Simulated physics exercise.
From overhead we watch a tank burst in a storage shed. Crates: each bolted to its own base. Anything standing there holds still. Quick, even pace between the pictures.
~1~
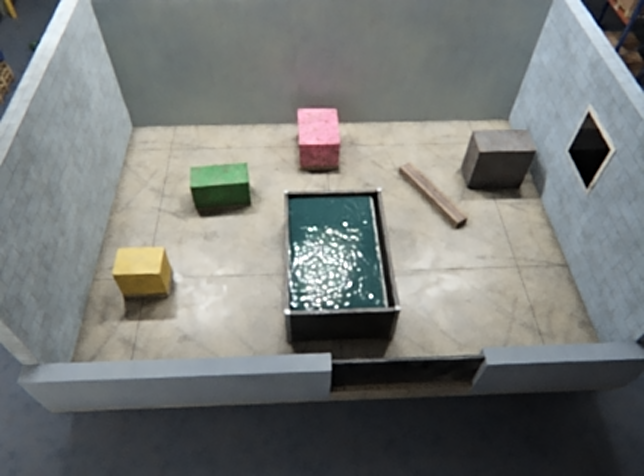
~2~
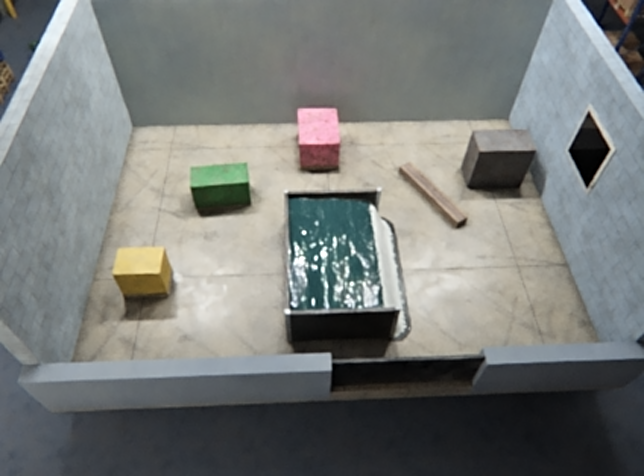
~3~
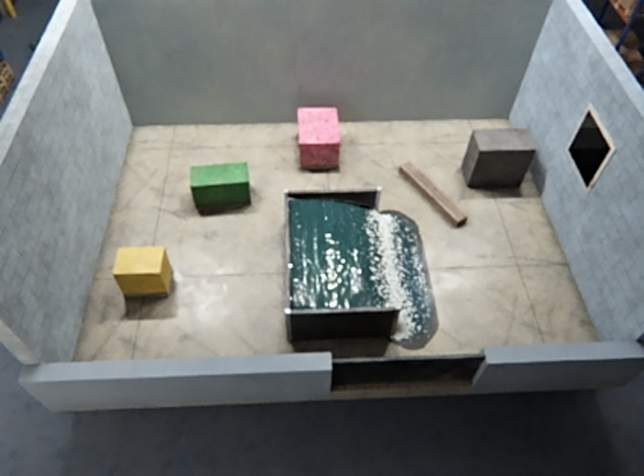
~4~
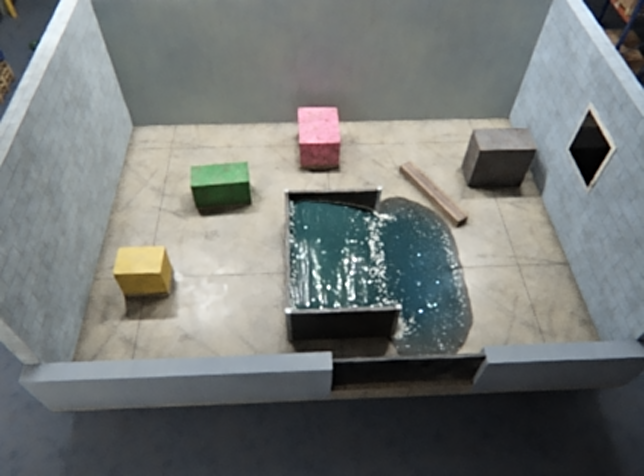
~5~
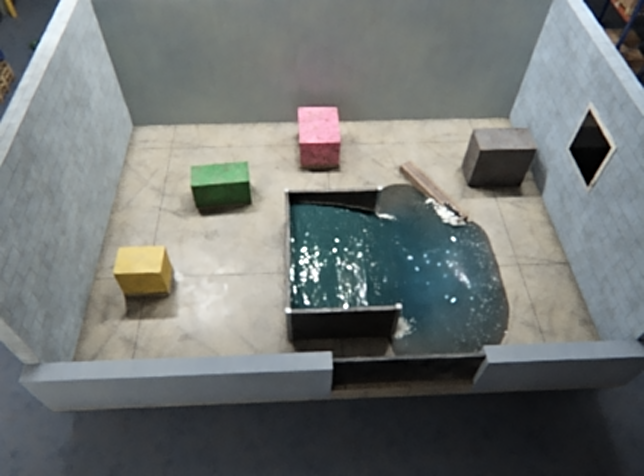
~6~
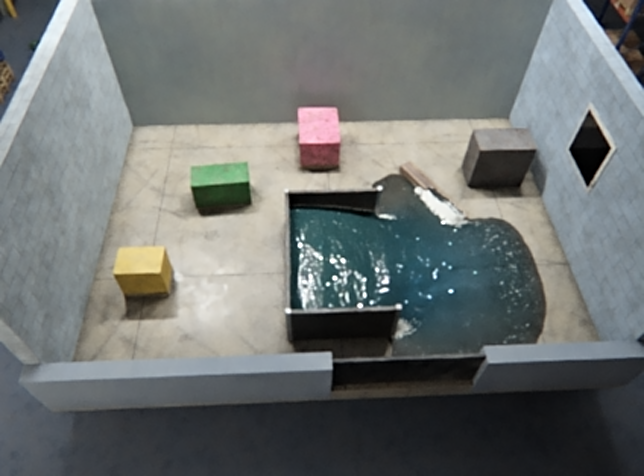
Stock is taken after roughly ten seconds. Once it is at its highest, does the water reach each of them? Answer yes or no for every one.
Green crate: Yes, it gets wet; pink crate: Yes, it gets wet; yellow crate: No, it stays dry.
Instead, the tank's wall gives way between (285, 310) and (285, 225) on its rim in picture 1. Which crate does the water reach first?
That would be the yellow one.
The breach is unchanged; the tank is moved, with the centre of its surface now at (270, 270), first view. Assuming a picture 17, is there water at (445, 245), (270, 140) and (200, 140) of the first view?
Results in order - swamped, left untouched, left untouched.
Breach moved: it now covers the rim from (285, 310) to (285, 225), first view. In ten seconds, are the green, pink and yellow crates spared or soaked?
My take: Green crate gets flooded, pink crate gets flooded, and yellow crate gets flooded.
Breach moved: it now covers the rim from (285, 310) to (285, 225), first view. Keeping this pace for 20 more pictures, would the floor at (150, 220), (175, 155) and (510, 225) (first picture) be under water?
Taking them in turn, I get sodden, then sodden, then left untouched.
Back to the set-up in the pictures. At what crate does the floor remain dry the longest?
The crate marked yellow comes last.
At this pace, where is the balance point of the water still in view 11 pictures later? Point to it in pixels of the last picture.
The spot I would choose is (465, 270).
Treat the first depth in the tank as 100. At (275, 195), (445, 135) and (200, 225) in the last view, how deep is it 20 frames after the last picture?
Some 0, 6 and 0 in a hundred.
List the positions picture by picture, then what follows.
In the first picture, still water in the water tank at (337, 249).
In the second picture, water pours out at (382, 266) and has run to (401, 334).
In the third picture, the front is at (415, 344), out from the gap at (382, 266).
In the fourth picture, the front is at a hidden place, out from the gap at (382, 267).
In the fifth picture, water pours out at (382, 267) and has run to a hidden place.
In the sixth picture, the front is at (541, 307), out from the gap at (382, 267).
A moment on, water covers 30 % of the floor; the green crate not reached, the pink crate not reached, the yellow crate not reached.
Next, water covers 35 % of the floor; the green crate not reached, the pink crate water round its plinth, the yellow crate not reached.
Then, water covers 45 % of the floor; the green crate water round its plinth, the pink crate water round its plinth, the yellow crate not reached.
Later, water covers 70 % of the floor; the green crate water round its plinth, the pink crate water round its plinth, the yellow crate water round its plinth.
In the end, water covers 95 % of the floor; the green crate was topped, the pink crate was topped, the yellow crate stayed above the water.
